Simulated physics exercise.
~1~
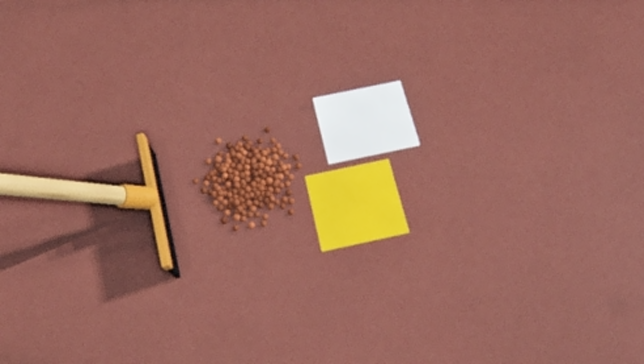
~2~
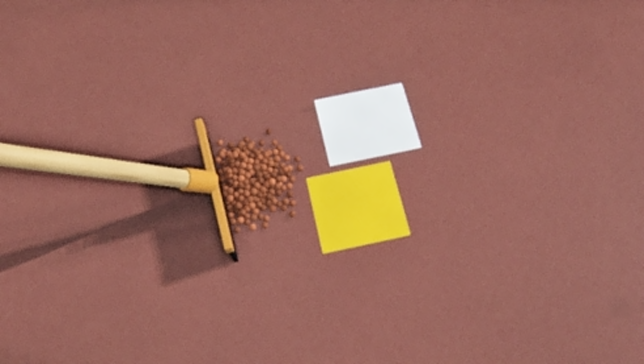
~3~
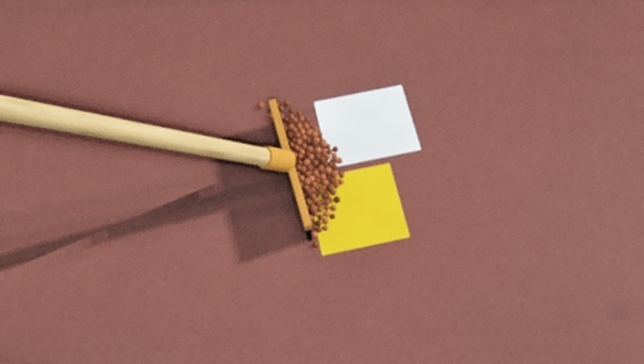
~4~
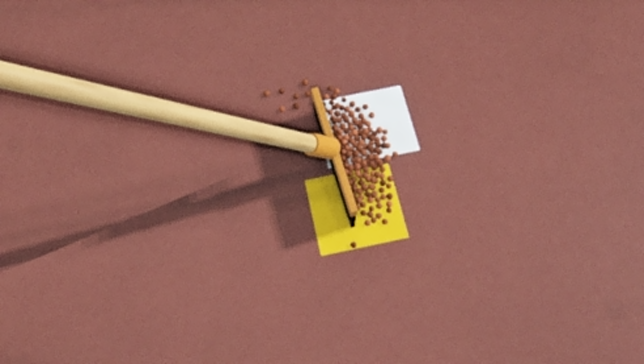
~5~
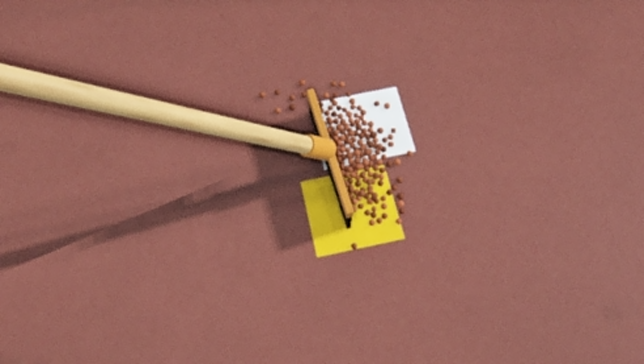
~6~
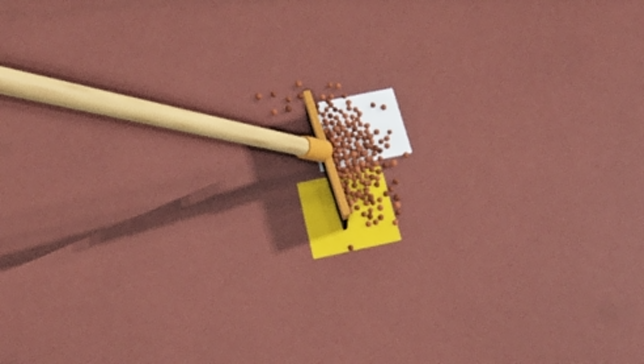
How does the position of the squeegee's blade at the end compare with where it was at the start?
At the start the blade is on the bare surface to the left of the pellets. By the end it is farther right and a little higher, reaching over the left parts of the white and yellow sheets.
